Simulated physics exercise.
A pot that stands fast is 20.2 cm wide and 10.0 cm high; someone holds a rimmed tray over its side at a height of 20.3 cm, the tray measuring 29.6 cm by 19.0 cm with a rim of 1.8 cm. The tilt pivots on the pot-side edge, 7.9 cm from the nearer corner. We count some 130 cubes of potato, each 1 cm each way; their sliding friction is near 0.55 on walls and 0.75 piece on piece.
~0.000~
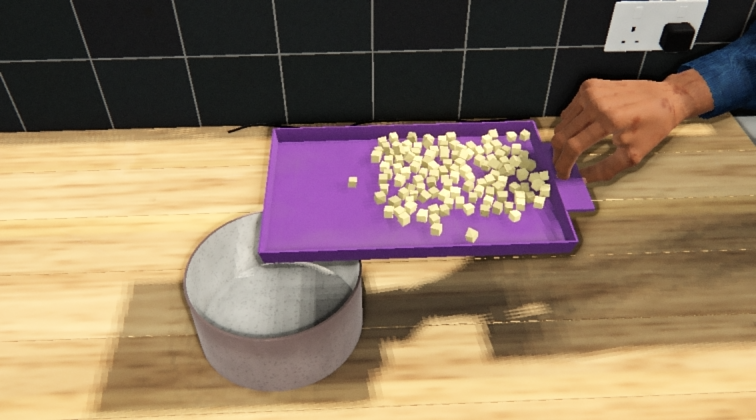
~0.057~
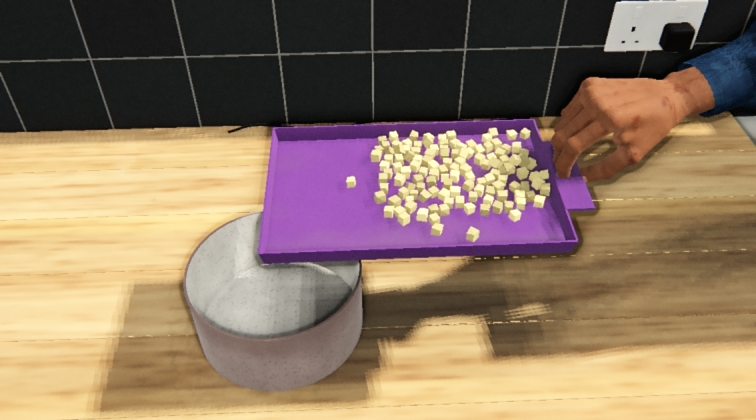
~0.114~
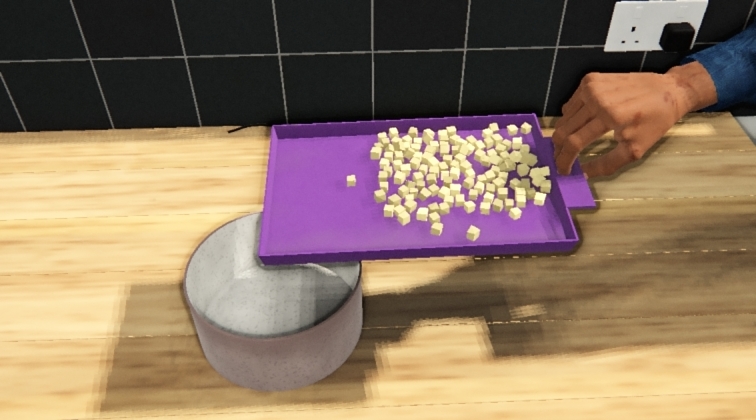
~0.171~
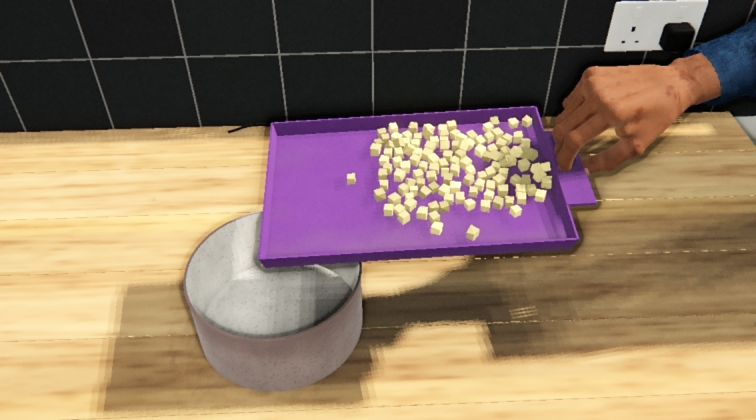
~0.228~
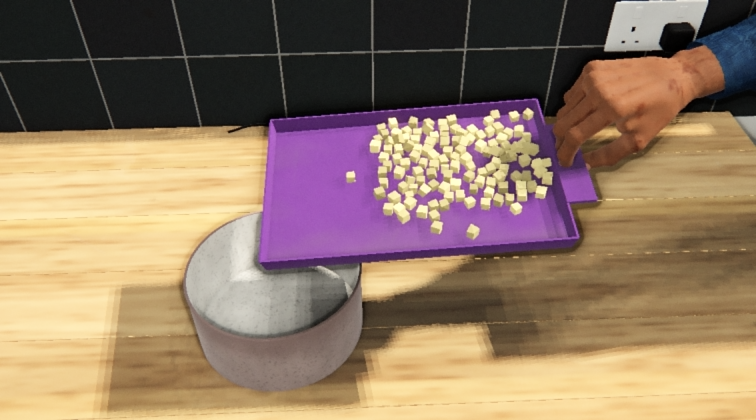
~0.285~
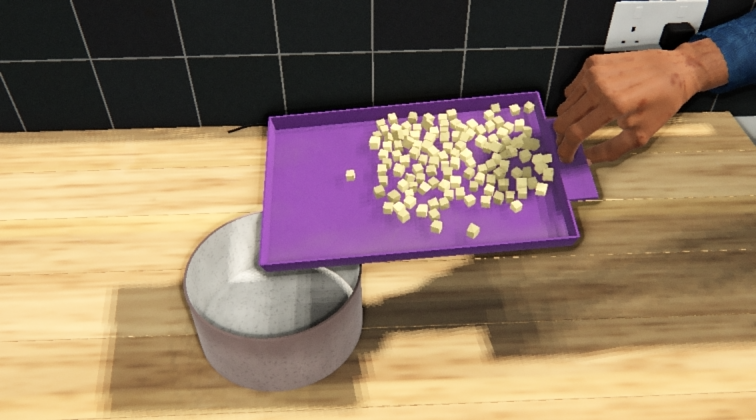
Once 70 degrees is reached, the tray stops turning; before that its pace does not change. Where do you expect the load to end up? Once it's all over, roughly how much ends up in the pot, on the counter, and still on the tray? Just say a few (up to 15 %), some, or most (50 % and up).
Pot: A few, counter: Some, tray: Most.
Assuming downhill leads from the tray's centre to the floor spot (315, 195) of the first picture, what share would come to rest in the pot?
That would be close to 35 per cent.
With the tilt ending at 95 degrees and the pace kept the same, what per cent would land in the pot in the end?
That would be around 20 percent.
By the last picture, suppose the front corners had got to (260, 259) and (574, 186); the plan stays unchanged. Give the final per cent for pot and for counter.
Pot: 30, counter: 45.
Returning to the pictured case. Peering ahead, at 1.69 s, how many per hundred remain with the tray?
Roughly 70 percent of the load, I'd say.
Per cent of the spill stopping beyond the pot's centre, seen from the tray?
I'd put it close to 30 per cent.
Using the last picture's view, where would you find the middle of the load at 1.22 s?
At that time the load is centred around (382, 254).
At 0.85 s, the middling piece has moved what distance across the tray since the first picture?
4 cm.
After 0.85 s, tilt 39 degrees; the tray holds 100 %, the pot 0 %.
Then, at 1.22 s, tilt 57 degrees; the tray holds 80 %, the pot 0 %.
Then, at 1.69 s, tilt 70 degrees; the tray holds 70 %, the pot 5 %.
In the end, at 2.9 s, pot 5 %, counter 30 %, tray 65 %.
